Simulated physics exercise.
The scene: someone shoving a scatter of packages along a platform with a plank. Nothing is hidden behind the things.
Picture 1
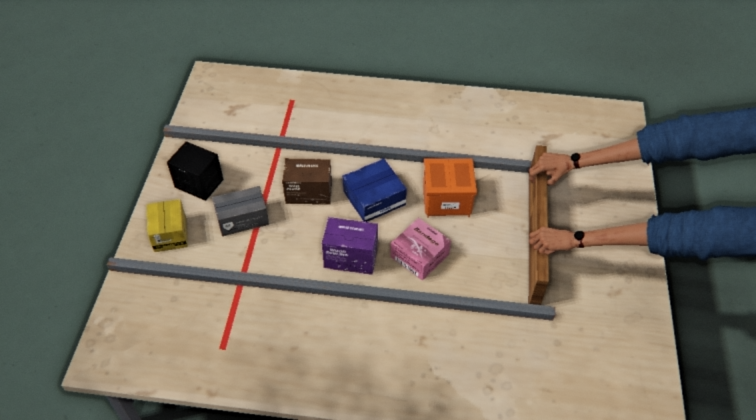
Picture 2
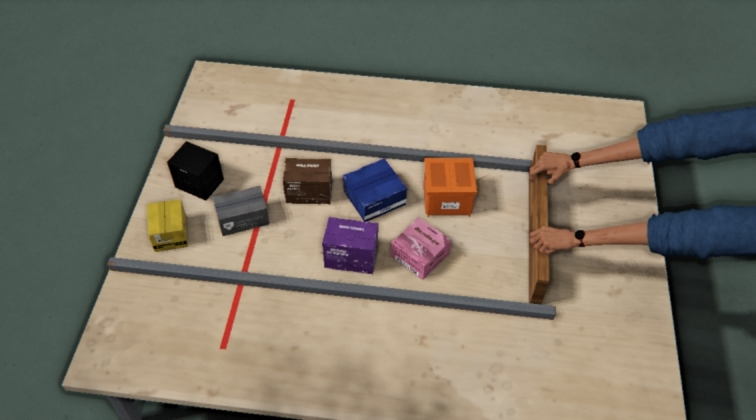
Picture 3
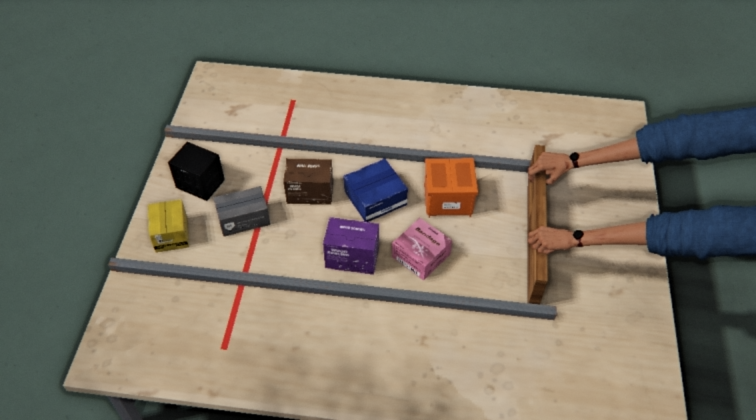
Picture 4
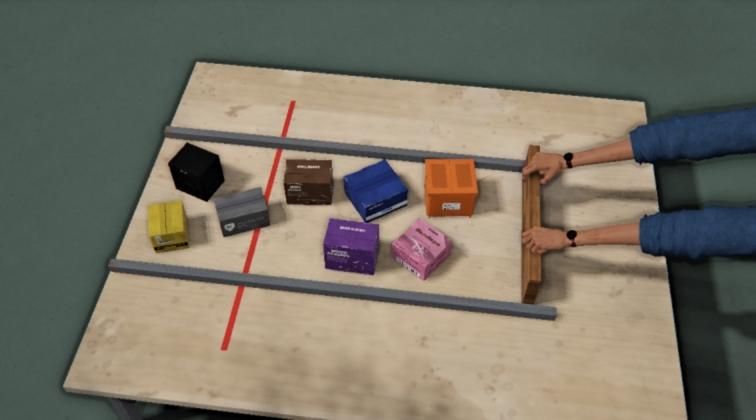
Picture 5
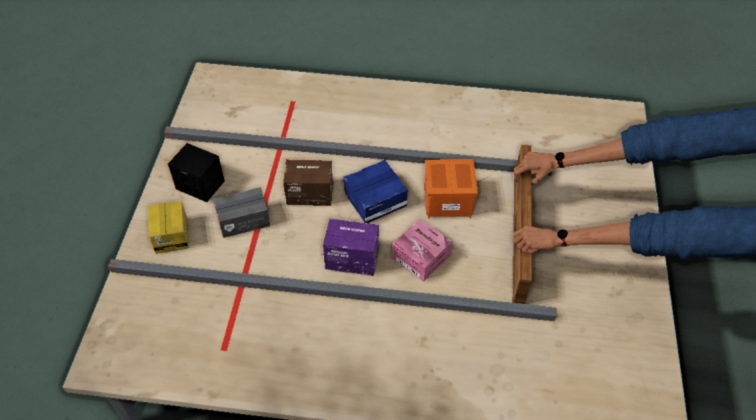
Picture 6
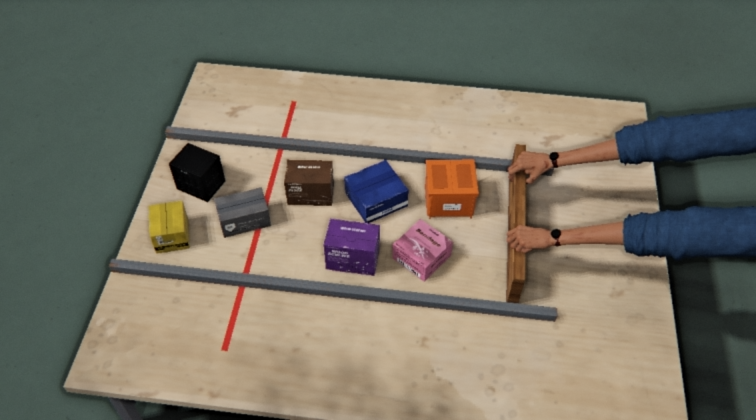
A wooden plank, gripped by two hands in blue sleeves, slides a short way left between two grey rails on a wooden table, while the scattered colourful boxes on both sides of a red line stay essentially still.
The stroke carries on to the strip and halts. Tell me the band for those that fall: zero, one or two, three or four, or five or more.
As it turns out, the number that fall off is one or two.
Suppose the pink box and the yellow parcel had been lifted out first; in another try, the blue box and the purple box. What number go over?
First 1, then 0.
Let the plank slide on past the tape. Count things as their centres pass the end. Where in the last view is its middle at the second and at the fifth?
At (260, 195) for the second, at (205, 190) for the fifth.
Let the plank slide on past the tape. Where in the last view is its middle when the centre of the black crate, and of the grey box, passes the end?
Near (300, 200) and (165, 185).
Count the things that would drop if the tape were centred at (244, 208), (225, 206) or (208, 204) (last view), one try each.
It would be 2, 3 and 4.
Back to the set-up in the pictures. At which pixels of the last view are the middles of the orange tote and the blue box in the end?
The orange tote at (247, 167), the blue box at (204, 162).
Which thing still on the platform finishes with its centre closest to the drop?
The brown box.
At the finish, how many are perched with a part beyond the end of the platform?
The number is 1.
Soon after, none off yet; yellow parcel at rest near (169, 227); black crate at rest near (198, 173); grey box at rest near (243, 212).
Then, none off yet; yellow parcel at rest near (169, 227); black crate at rest near (198, 173); grey box at rest near (240, 213).
Further on, none off yet; yellow parcel at rest near (169, 227); black crate moved about its own width near (156, 171); grey box at rest near (240, 212).
At rest, the number that fall off is one or two; fallen, black crate.
